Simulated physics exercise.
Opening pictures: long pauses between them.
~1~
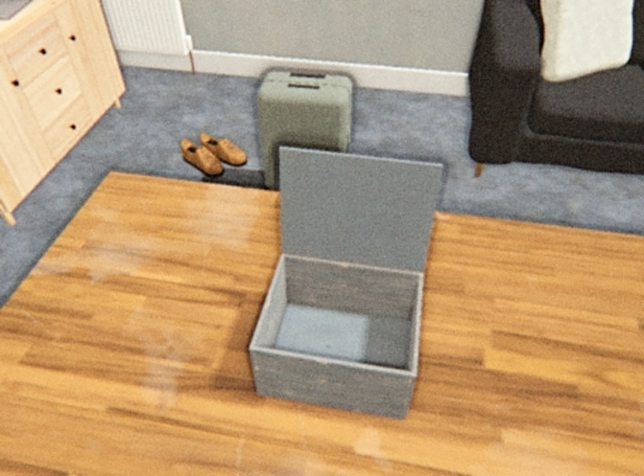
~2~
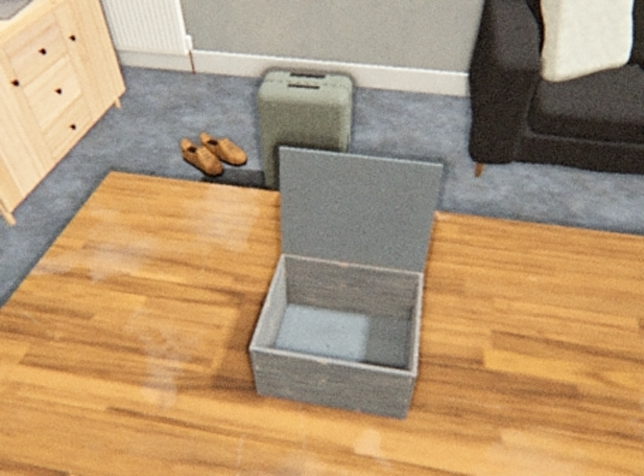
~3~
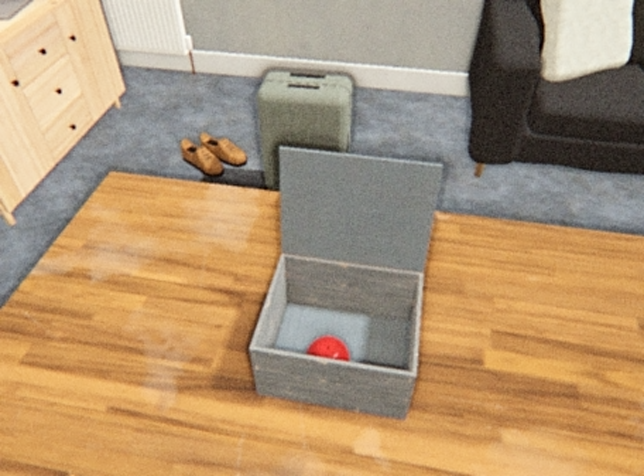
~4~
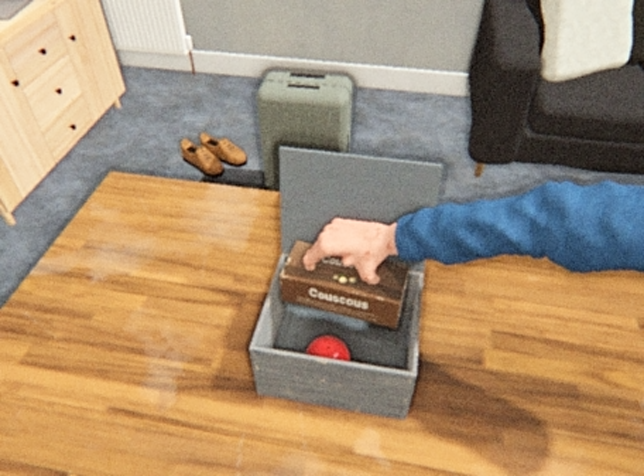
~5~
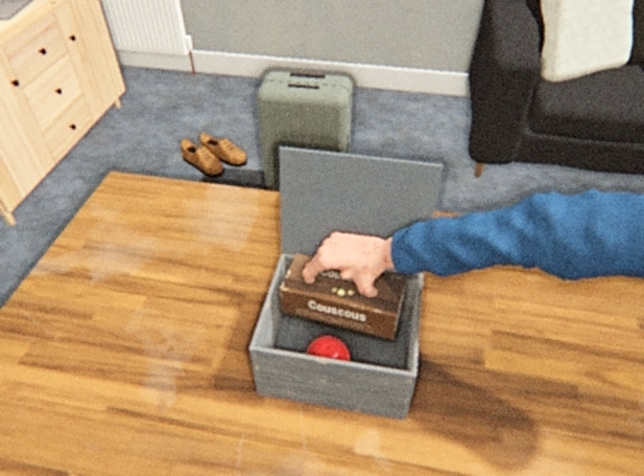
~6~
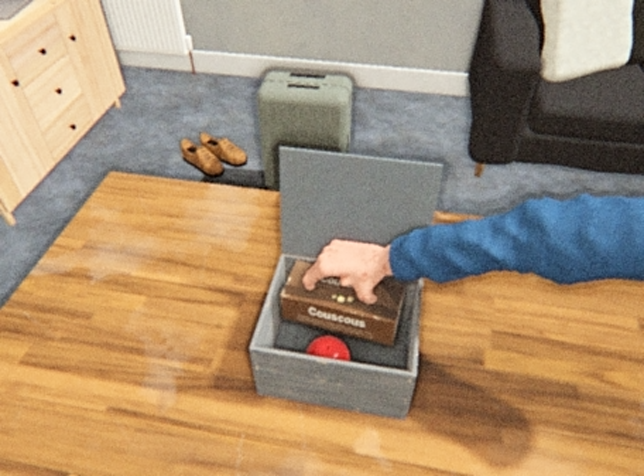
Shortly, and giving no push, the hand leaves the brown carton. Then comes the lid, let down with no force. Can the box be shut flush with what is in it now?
Yes: The lid lies on the box.
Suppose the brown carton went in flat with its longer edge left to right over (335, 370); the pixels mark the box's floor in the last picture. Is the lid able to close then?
Put it in like that and the lid gets all the way down.
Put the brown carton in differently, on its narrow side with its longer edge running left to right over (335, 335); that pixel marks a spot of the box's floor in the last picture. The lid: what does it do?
Then it comes fully down.
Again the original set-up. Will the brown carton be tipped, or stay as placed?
Result: It remains as it was set.
Then, 0.40 s past the last view, brown carton displaced a little near (334, 326); red apple displaced a little.
Then, 1.40 s past the last view, lid 72° above the rim; brown carton displaced a little near (334, 326).
Then, 1.80 s past the last view, lid 47° above the rim; brown carton displaced a little near (334, 326); red apple displaced a little.
Then, 2.20 s past the last view, lid 17° above the rim; brown carton displaced a little near (334, 326); red apple displaced a little.
Finally, lid shut; moved from the start, brown carton; red apple still in place. Final places as the last picture's camera would see them, brown carton near (334, 326).
